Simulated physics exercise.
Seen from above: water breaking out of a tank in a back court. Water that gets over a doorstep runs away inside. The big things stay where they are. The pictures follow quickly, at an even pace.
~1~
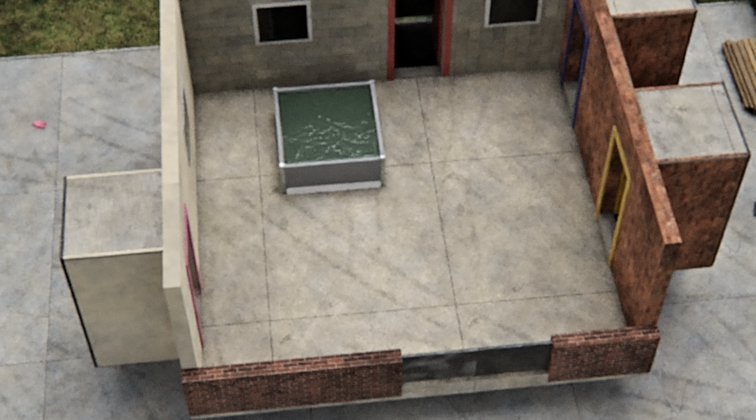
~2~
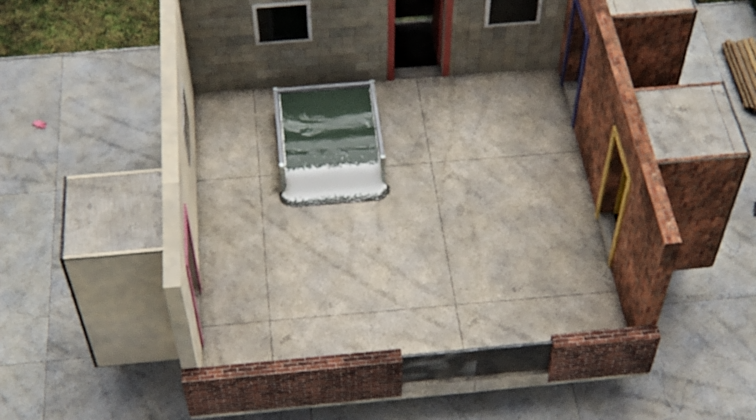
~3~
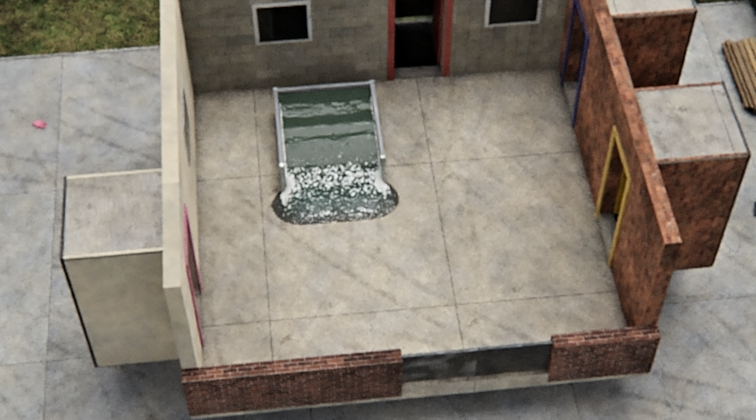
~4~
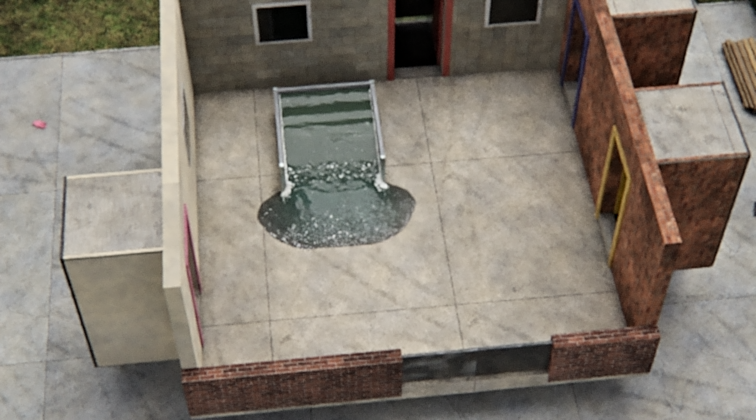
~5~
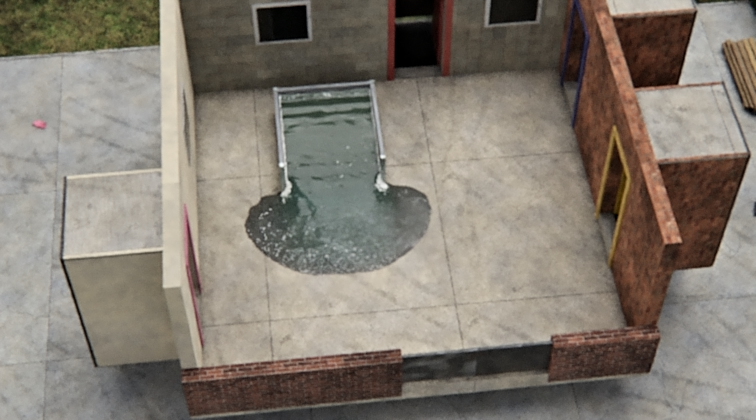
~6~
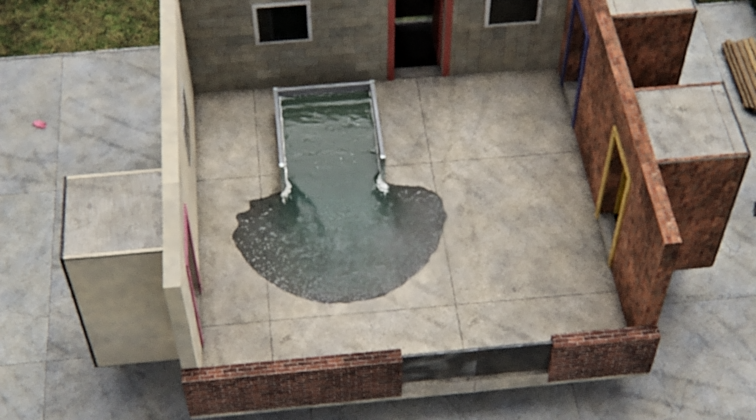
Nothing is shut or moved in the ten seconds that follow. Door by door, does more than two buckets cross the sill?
One by one: The pink door holds within the limit; the red door holds within the limit; the blue door holds within the limit; the yellow door holds within the limit.
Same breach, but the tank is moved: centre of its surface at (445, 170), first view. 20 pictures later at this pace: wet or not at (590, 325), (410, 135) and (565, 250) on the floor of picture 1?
One after the other: Wet, dry, wet.
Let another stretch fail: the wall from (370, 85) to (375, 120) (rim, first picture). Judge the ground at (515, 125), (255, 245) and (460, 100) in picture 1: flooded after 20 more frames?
In turn: Covered, free of water, covered.
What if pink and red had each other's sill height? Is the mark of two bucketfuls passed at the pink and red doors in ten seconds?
One by one: The pink one floods, the red one stays under.
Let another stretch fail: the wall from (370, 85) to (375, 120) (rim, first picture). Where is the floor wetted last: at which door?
The door marked pink.
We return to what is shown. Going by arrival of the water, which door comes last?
I say the red-painted one.
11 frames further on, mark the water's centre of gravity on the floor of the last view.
At about (346, 259).
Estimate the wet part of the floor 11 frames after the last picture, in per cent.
Close to 45 %.
A moment on, water covers 35 % of the floor; the pink door not reached, the red door not reached, the blue door not reached, the yellow door not reached.
Next, water covers 45 % of the floor; the pink door wet at the sill, nothing in, the red door not reached, the blue door not reached, the yellow door not reached.
Then, water covers 50 % of the floor; the pink door wet at the sill, nothing in, the red door not reached, the blue door not reached, the yellow door not reached.
Later, water covers 70 % of the floor; the pink door under two buckets in, the red door not reached, the blue door wet at the sill, nothing in, the yellow door wet at the sill, nothing in.
In the end, water covers 95 % of the floor; the pink door under two buckets in, the red door wet at the sill, nothing in, the blue door wet at the sill, nothing in, the yellow door wet at the sill, nothing in.
